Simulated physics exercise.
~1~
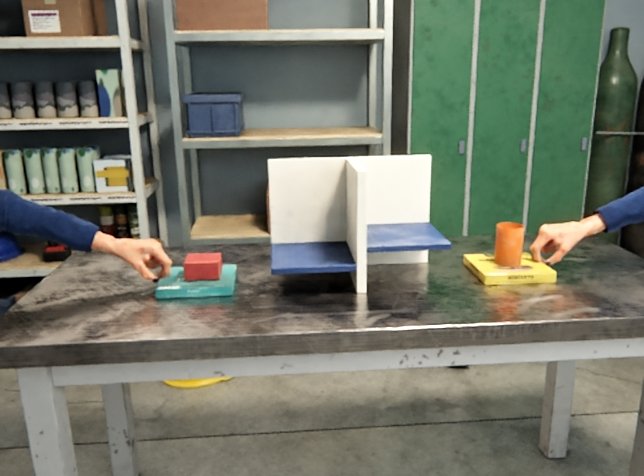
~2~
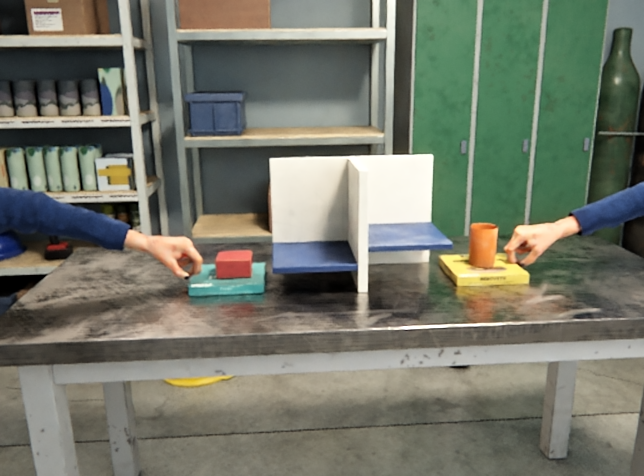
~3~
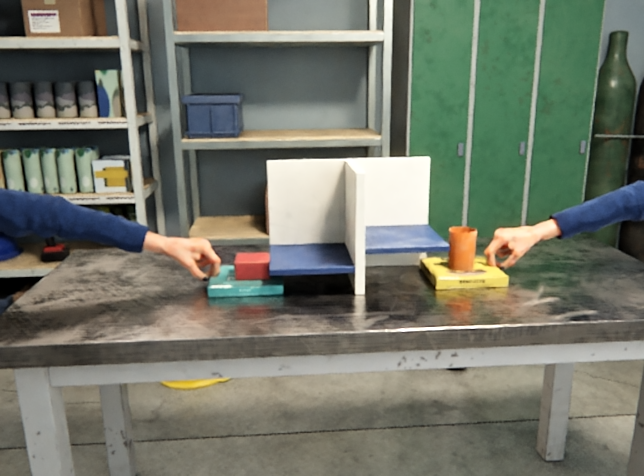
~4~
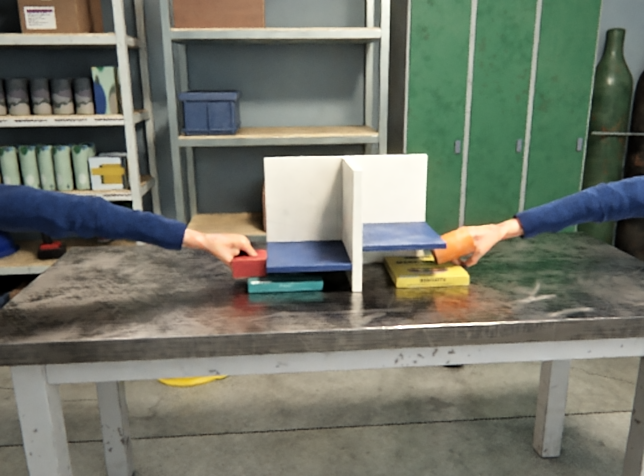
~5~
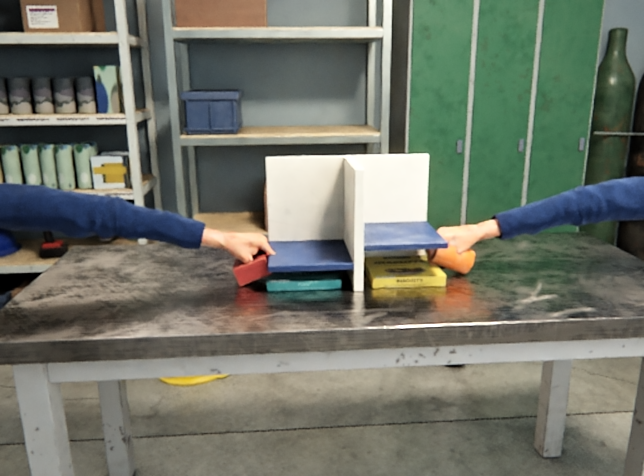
A turquoise packet carrying a red block and a yellow packet carrying an orange beaker are pushed inward by two hands beneath blue shelves on a white rack; the packets slide under, while the block is knocked back and tilts and the beaker tips onto its side.
